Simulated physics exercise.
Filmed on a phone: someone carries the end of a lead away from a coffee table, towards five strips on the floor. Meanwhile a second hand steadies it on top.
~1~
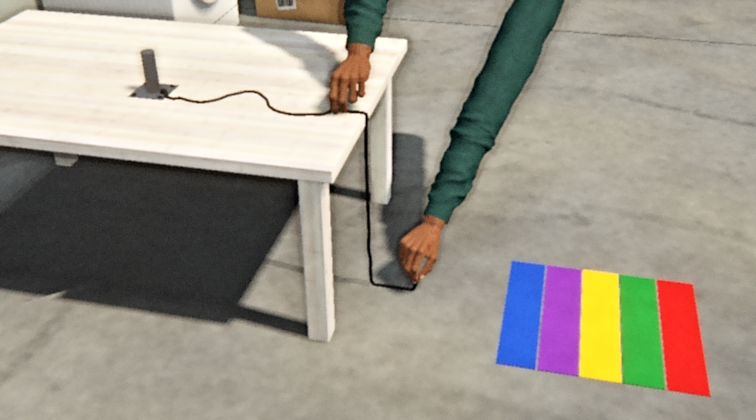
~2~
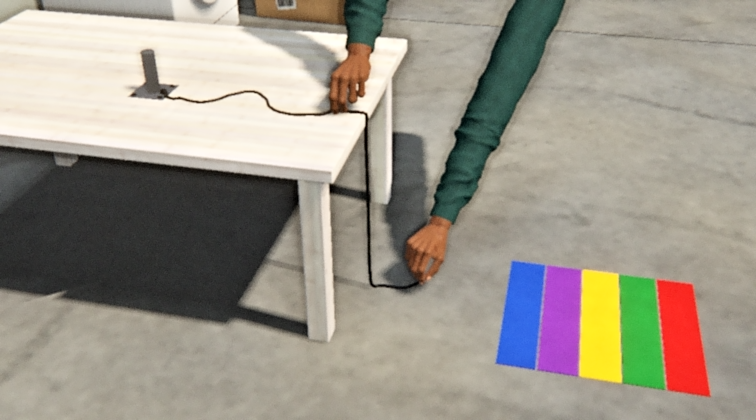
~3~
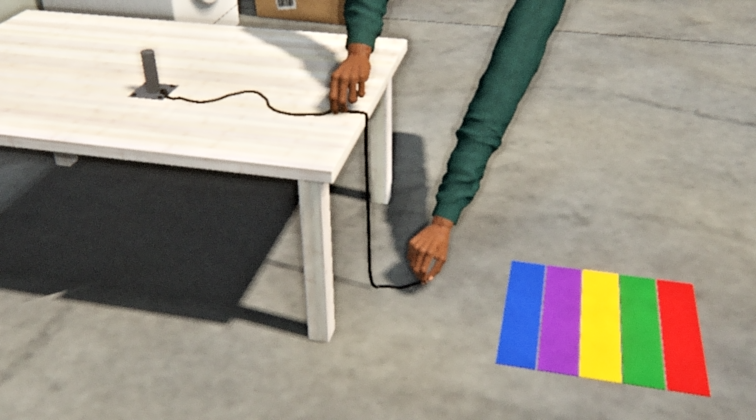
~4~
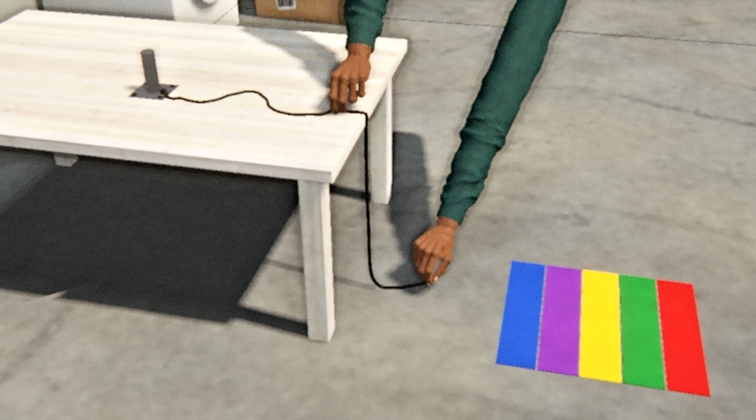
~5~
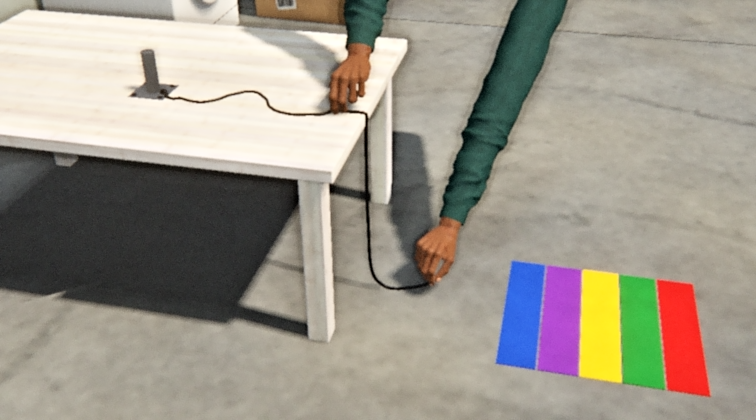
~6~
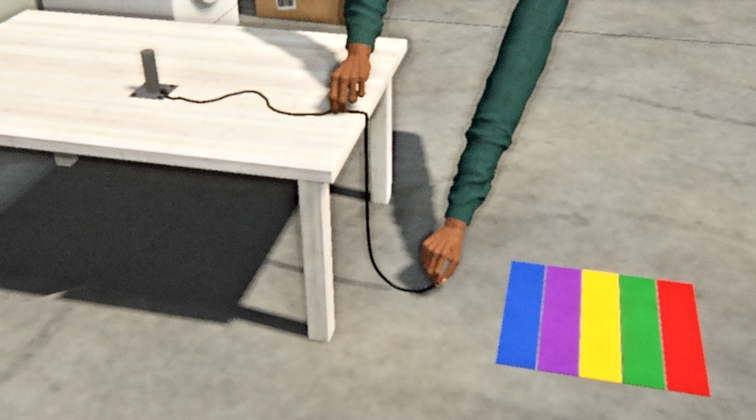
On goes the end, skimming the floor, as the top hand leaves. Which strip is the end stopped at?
Stopped at yellow.
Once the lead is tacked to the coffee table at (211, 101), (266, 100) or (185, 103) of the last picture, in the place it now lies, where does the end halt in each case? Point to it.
First try near (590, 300), second near (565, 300), third near (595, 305).
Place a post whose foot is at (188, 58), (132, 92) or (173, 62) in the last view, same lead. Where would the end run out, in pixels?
(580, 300), (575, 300) and (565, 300), in that order.
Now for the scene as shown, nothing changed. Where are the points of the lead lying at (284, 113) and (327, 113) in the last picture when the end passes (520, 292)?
One heads to (331, 109) and the other heads to (366, 125).
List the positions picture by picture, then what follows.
End (418, 278); blue (518, 345); purple (559, 351); yellow (600, 358); green (643, 364); red (686, 370), in the first frame.
End (424, 279); lead through (184, 99) (257, 93) (312, 114) (366, 141) (368, 211) (370, 276), in the second frame.
End (426, 280), in the third frame.
End (432, 280); lead through (184, 99) (257, 93) (312, 114) (366, 141) (368, 211) (372, 276), in the fourth frame.
End (434, 281), in the fifth frame.
End (440, 281); lead through (184, 99) (257, 93) (312, 114) (366, 141) (367, 211) (381, 274), in the sixth frame.
Soon after, end near (520, 292); over blue.
Then, end near (573, 300); over purple.
At full stretch, end near (604, 304); over yellow. It halts on the yellow strip.
